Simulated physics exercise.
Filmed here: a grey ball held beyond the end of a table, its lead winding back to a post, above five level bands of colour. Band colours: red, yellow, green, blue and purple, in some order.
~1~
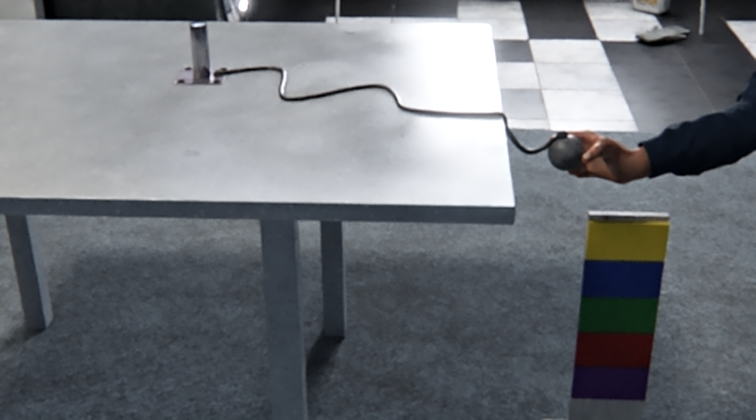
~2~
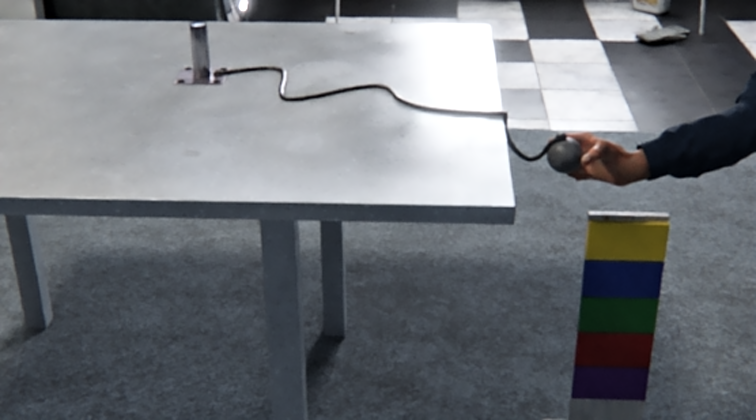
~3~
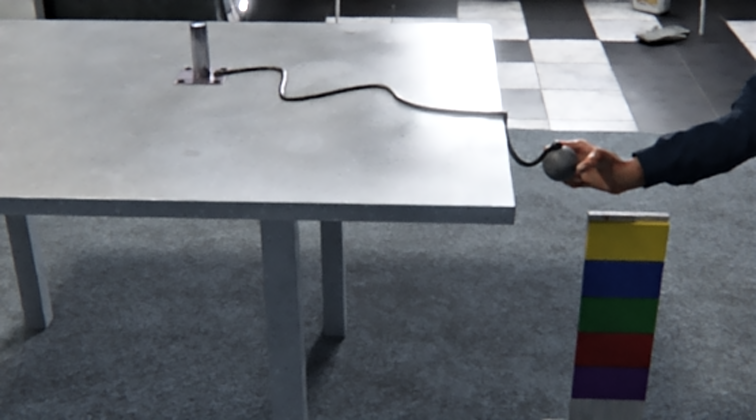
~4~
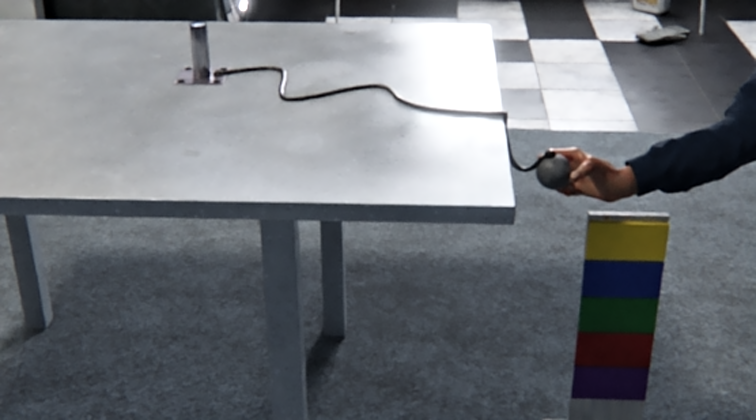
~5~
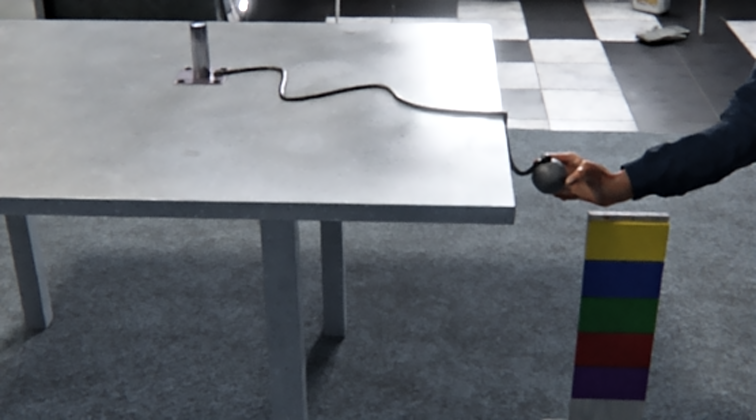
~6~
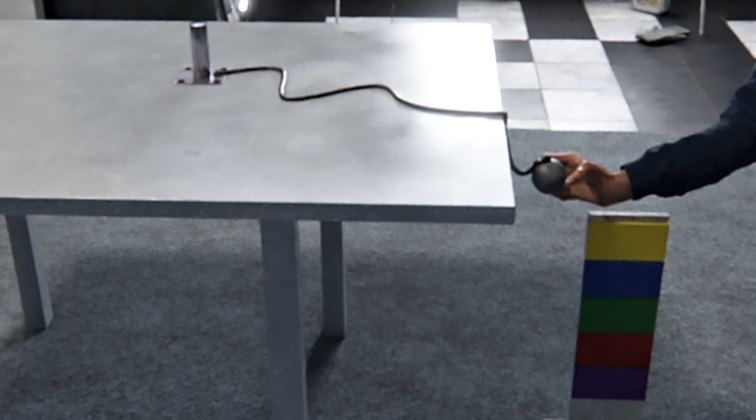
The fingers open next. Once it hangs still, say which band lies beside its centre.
It is the green band.
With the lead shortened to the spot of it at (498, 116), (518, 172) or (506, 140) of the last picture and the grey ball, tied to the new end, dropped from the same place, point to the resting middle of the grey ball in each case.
I'd put it around (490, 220) for the first cut, (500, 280) for the second and (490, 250) for the third.
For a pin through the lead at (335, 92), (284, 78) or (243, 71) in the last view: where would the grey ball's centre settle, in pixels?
Result per try (px, approx.): (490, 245); (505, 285); (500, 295).
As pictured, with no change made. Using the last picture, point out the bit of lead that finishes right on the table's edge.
That spot is roughly at (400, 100).
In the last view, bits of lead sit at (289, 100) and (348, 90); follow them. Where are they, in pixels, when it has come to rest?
Roughly at (364, 90), and the other roughly at (426, 96).
A little later, ball near (470, 293); level with green.
Next, ball near (518, 307); level with green.
When it is over, ball near (501, 305); level with green. The green one.
